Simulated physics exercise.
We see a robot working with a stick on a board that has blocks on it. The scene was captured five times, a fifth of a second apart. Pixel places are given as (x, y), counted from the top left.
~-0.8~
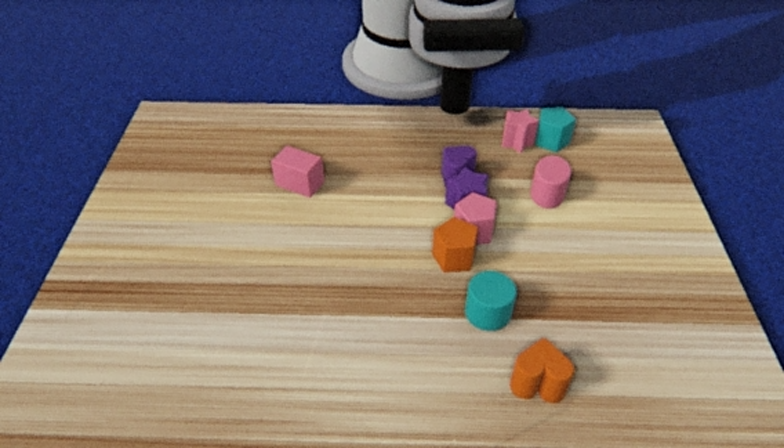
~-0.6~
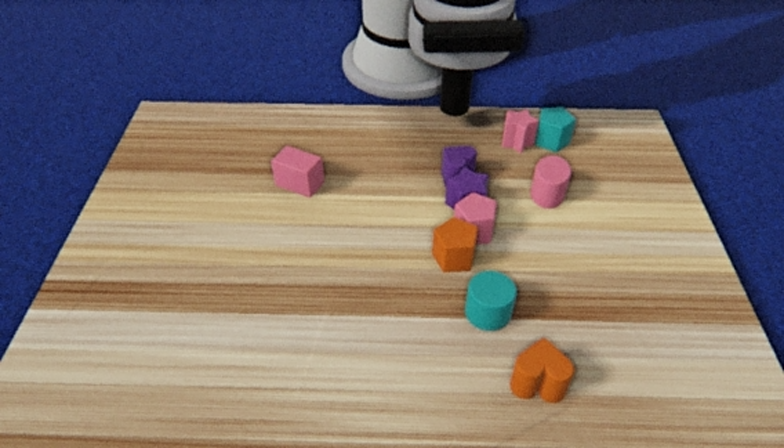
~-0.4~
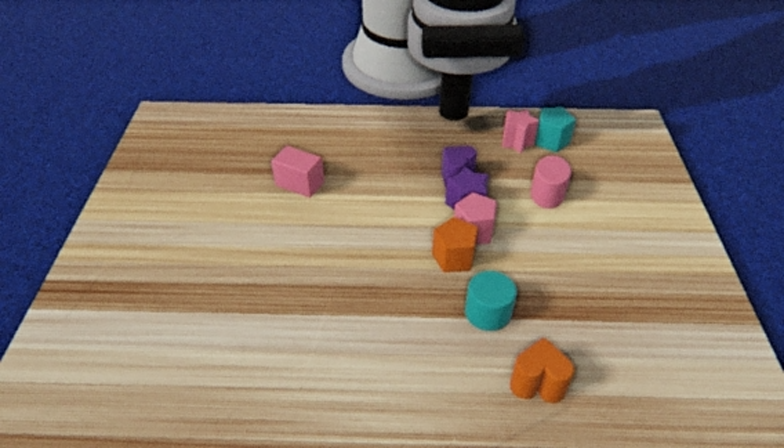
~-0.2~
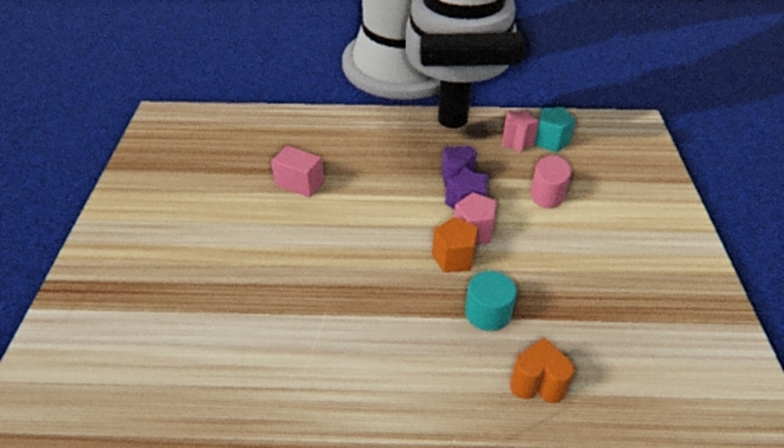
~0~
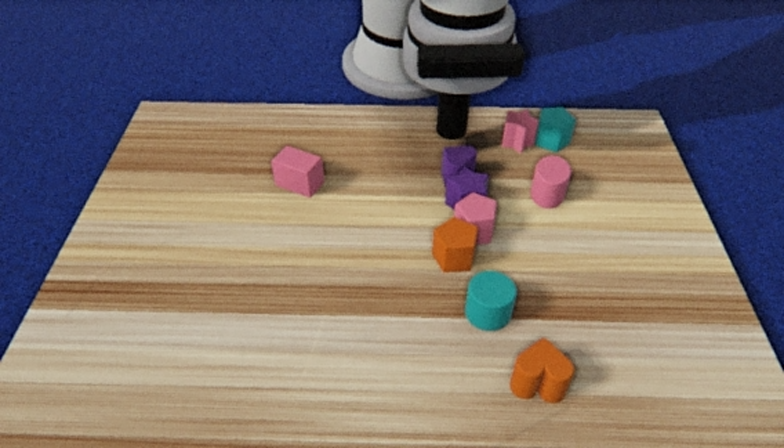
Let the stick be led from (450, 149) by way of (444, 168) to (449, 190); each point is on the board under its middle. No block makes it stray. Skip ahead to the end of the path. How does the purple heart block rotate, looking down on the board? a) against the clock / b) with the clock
(a)
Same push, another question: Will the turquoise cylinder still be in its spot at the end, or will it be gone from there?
It will remain on its spot.
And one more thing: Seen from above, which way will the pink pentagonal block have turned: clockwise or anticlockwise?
Seen from above, its turn is clockwise.
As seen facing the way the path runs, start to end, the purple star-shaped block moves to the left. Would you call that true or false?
That is true.
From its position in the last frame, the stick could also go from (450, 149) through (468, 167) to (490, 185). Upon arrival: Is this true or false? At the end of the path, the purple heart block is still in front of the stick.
My answer: False.
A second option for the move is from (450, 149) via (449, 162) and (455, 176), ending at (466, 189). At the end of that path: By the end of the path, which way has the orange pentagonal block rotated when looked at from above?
It turns round clockwise.
On the path given first. Halfway along, stick at (446, 150); purple heart block at (462, 160), turned 20° anticlockwise; purple star-shaped block at (475, 183), turned 20° clockwise.
At the end, stick at (451, 171); orange pentagonal block at (457, 235); purple heart block at (475, 180), turned 45° anticlockwise; purple star-shaped block at (503, 197); pink pentagonal block at (499, 226), turned 50° clockwise; turquoise cylinder still.
